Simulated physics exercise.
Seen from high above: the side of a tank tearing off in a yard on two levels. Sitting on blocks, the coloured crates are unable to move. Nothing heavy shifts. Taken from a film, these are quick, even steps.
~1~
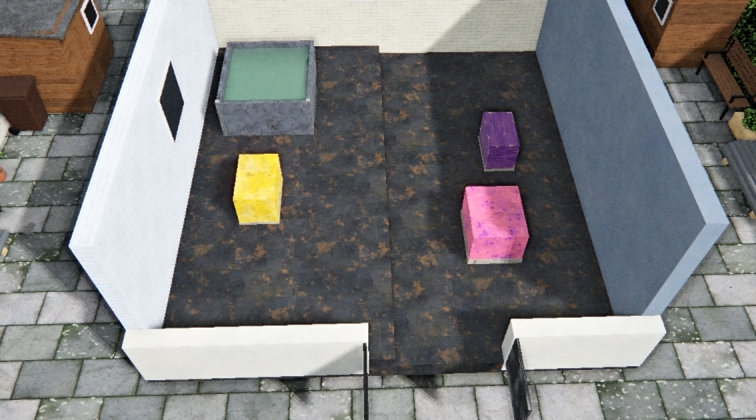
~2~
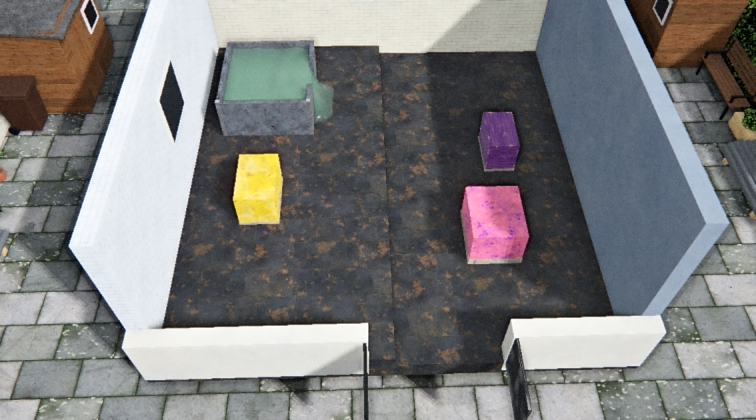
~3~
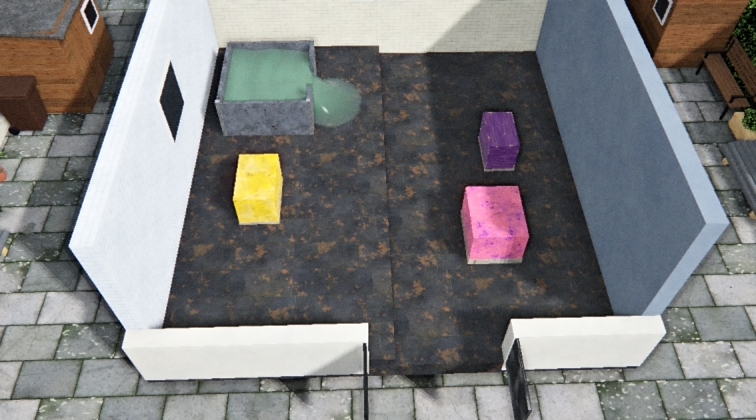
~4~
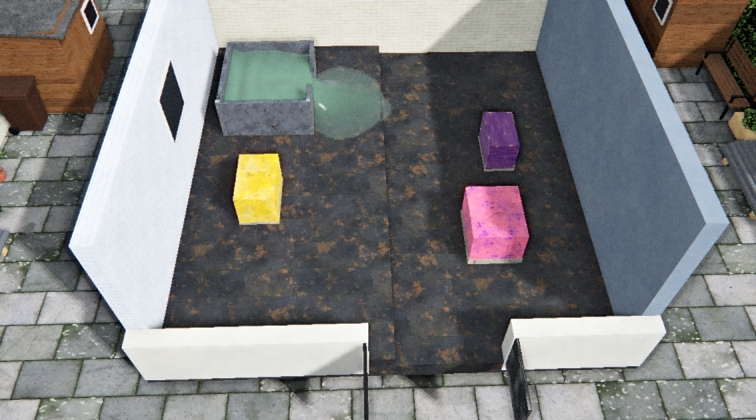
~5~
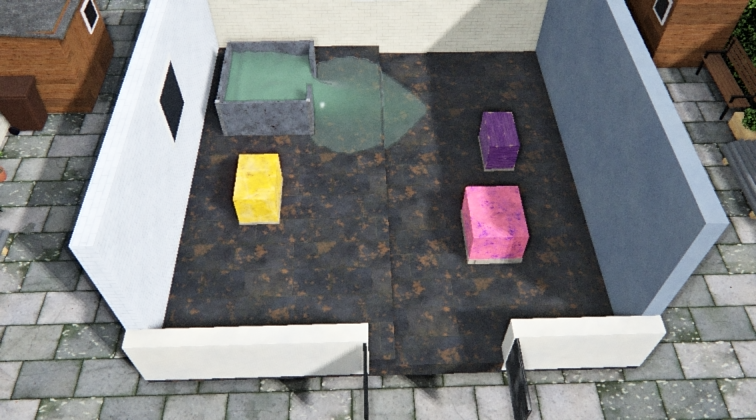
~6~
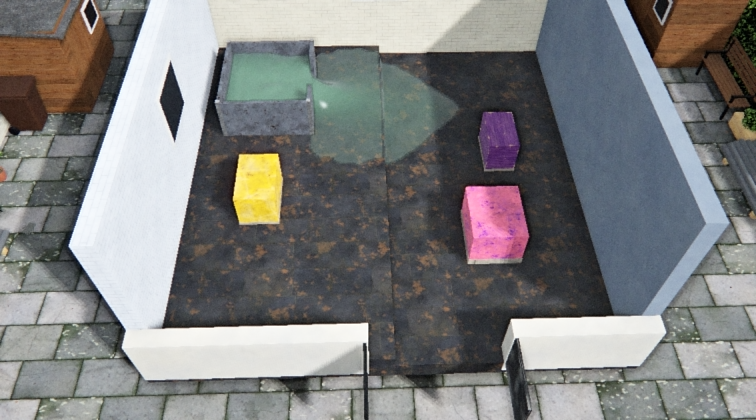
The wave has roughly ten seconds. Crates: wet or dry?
In order: The yellow crate ends up dry; the pink crate ends up wet; the purple crate ends up wet.
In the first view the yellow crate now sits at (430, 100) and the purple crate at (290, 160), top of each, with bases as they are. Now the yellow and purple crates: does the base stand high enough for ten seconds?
Summary - yellow: Flooded, purple: Untouched.
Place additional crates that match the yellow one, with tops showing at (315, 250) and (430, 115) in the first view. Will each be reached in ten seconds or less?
One after the other: Stays untouched, is flooded.
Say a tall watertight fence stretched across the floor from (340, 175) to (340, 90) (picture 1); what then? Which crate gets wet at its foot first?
Looks like the yellow one.
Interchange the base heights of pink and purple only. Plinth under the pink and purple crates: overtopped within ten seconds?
Result: The pink crate gets splashed; the purple crate gets splashed.
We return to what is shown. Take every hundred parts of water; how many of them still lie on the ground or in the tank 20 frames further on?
Roughly 100 %.
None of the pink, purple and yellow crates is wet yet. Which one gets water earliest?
I reckon it's the purple crate.
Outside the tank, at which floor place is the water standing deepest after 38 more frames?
Point to roughly (617, 342).
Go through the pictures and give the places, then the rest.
The first frame shows still water in the open tank at (267, 74).
In the second frame, water pours out at (311, 93) and has run to (323, 118).
In the third frame, the front is at (354, 113), out from the gap at (311, 94).
In the fourth frame, the front is at (387, 111), out from the gap at (311, 94).
In the fifth frame, water pours out at (311, 93) and has run to (421, 113).
In the sixth frame, the front is at (451, 112), out from the gap at (311, 93).
A moment on, water covers 30 % of the floor; the yellow crate not reached, the pink crate not reached, the purple crate water round its plinth.
Next, water covers 40 % of the floor; the yellow crate not reached, the pink crate water round its plinth, the purple crate water round its plinth.
Then, water covers 45 % of the floor; the yellow crate not reached, the pink crate water round its plinth, the purple crate water round its plinth.
Later, water covers 55 % of the floor; the yellow crate not reached, the pink crate water round its plinth, the purple crate water round its plinth.
In the end, water covers 55 % of the floor; the yellow crate stayed above the water, the pink crate was topped, the purple crate was topped.
